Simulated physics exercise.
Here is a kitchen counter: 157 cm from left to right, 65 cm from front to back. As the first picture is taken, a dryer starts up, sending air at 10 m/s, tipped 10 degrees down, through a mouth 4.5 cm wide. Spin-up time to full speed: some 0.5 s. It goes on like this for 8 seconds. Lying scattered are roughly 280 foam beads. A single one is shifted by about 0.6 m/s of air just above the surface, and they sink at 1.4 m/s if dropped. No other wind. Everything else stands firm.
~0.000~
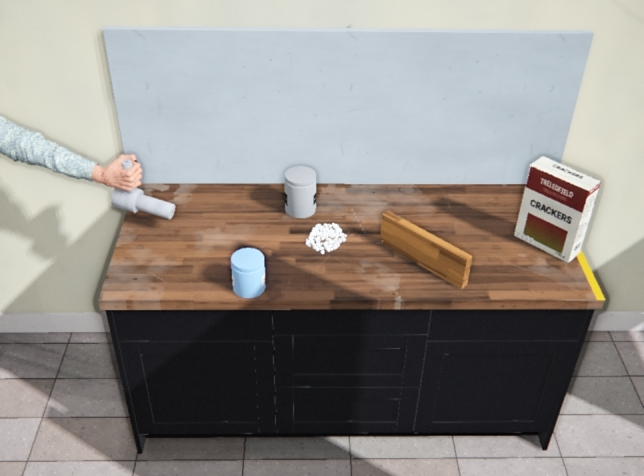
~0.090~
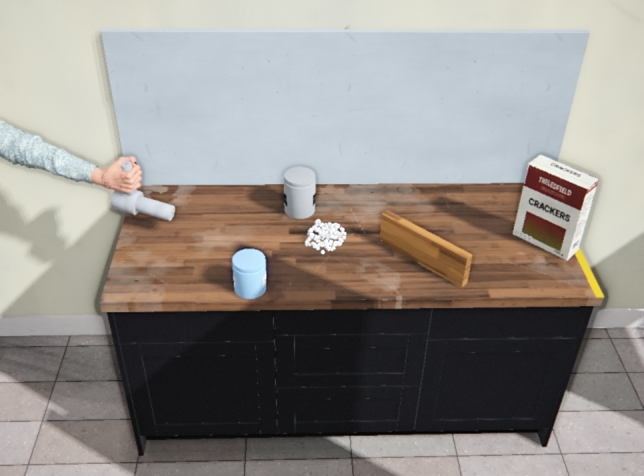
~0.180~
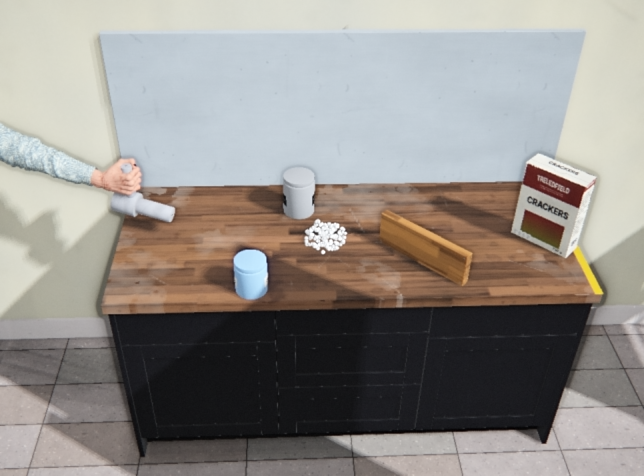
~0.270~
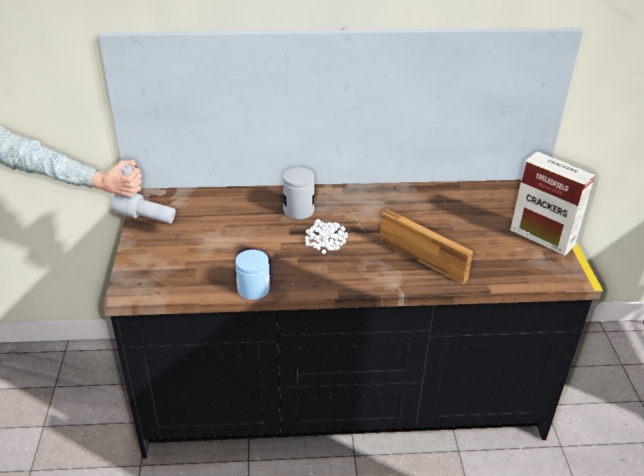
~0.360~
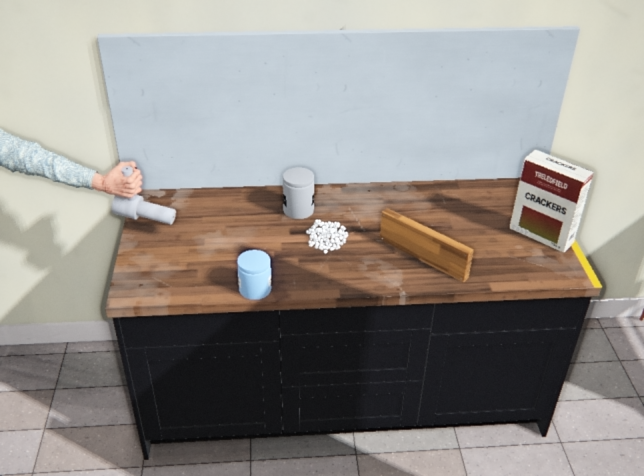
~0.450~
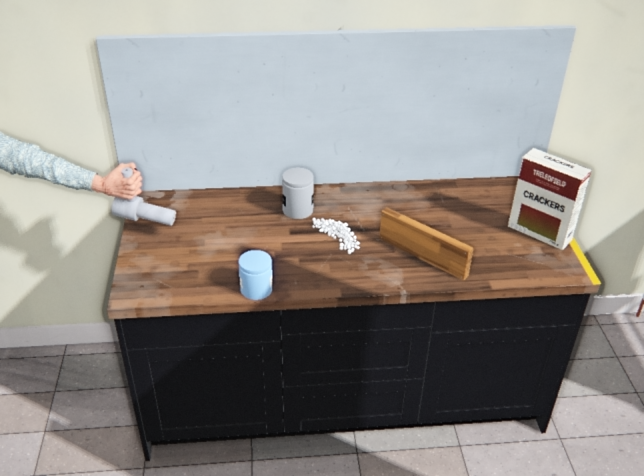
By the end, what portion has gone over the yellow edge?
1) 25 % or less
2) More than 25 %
Option 2: More than 25 %.
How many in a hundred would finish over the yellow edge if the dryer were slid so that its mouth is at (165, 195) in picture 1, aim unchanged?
It would come out near 30 in a hundred.
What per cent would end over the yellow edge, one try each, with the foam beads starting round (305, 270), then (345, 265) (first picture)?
First try 0 %, second try 0 %.
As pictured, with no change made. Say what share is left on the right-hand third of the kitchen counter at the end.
Share at the end: Close to 15 %.
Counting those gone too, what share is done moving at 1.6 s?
About 10 %.
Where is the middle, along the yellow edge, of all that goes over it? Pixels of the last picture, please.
About (542, 185).
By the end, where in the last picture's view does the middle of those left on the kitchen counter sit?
The middle sits near pixel (520, 237).
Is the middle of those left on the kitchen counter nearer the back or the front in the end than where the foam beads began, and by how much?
Shift: Towards the near end, some 5 cm.
After 1.6 s, 3 % are over the yellow edge; the middle of those still in play is near (478, 197); 12 % have settled or left.
After 2.6 s, 42 % are over the yellow edge; the middle of those still in play is near (500, 182); 45 % have settled or left.
After 4.4 s, 66 % are over the yellow edge; the middle of those still in play is near (512, 218); 77 % have settled or left.
After 8.0 s, at the end, 72 % are over the yellow edge; the middle of those still in play is near (520, 237).
